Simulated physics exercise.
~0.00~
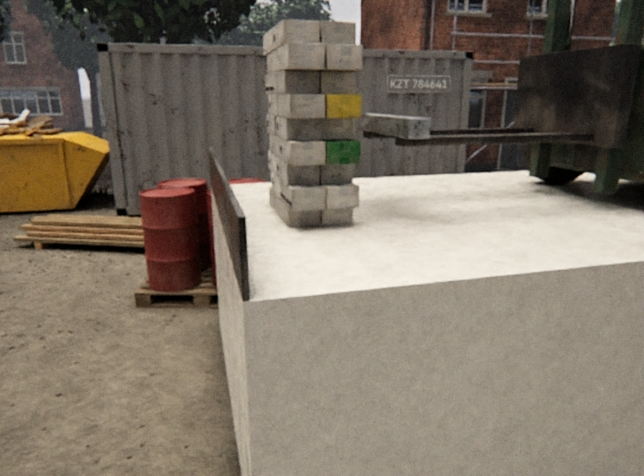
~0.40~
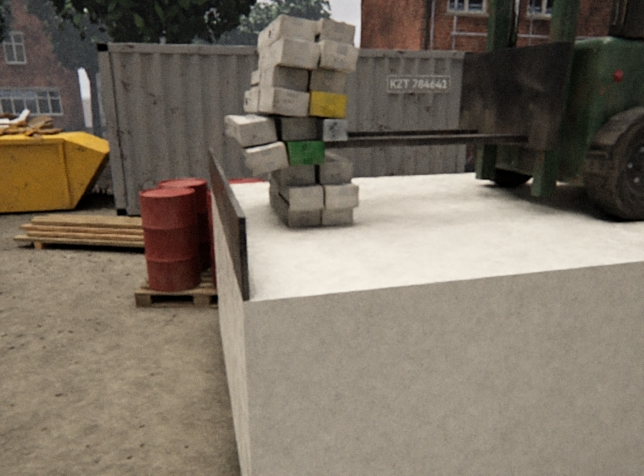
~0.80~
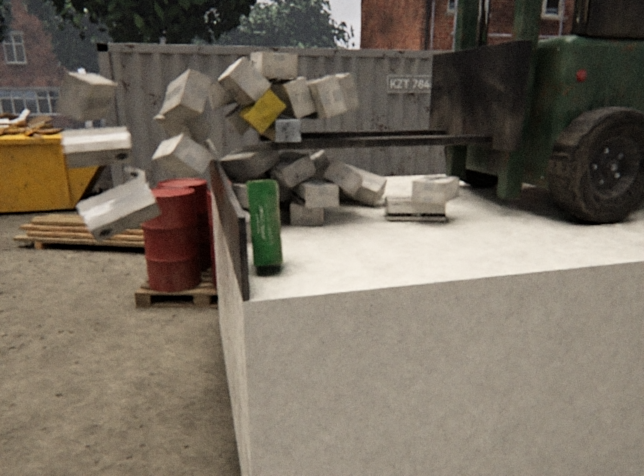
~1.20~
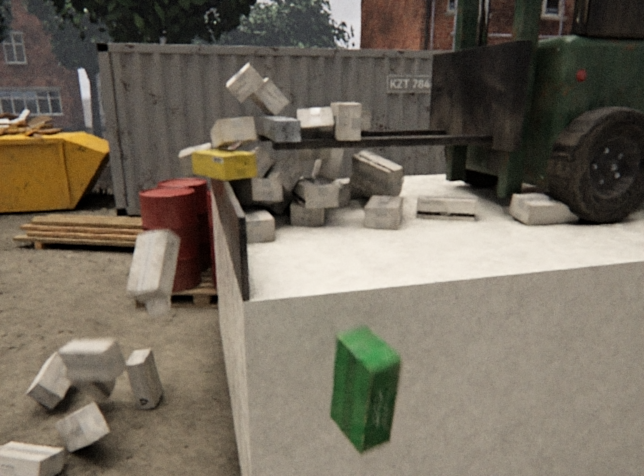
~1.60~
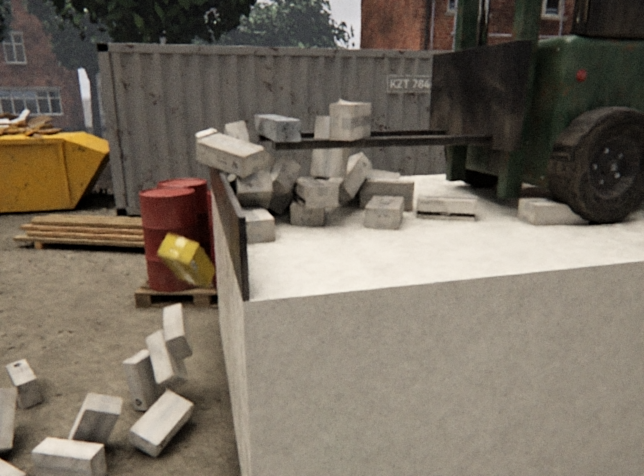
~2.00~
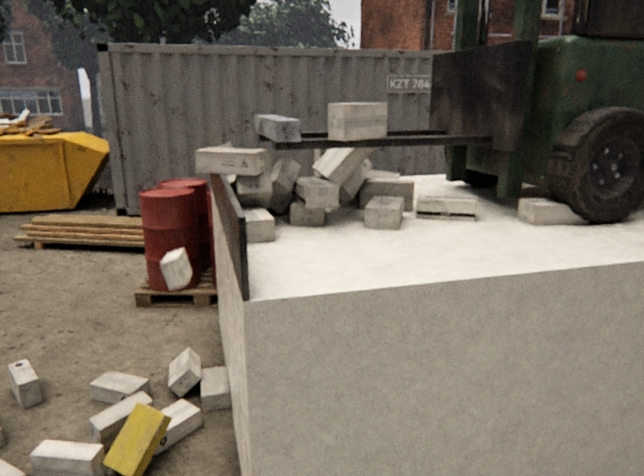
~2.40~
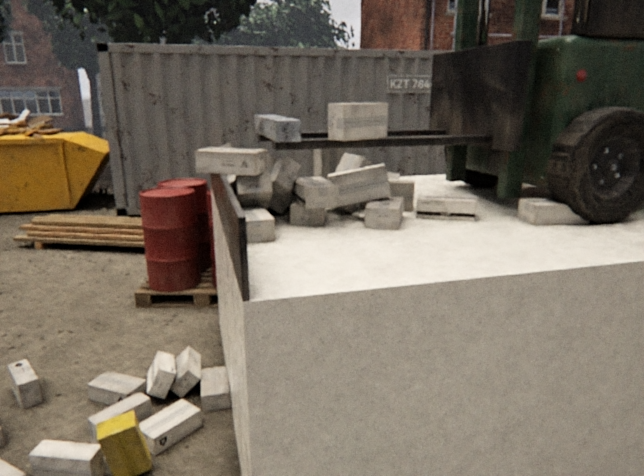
On a raised dock in a yard, a green forklift pushed a beam into a tall stack of pale blocks, which buckled and burst apart; many blocks, including the green and yellow ones, tumbled over the edge, while others stayed heaped behind the board.
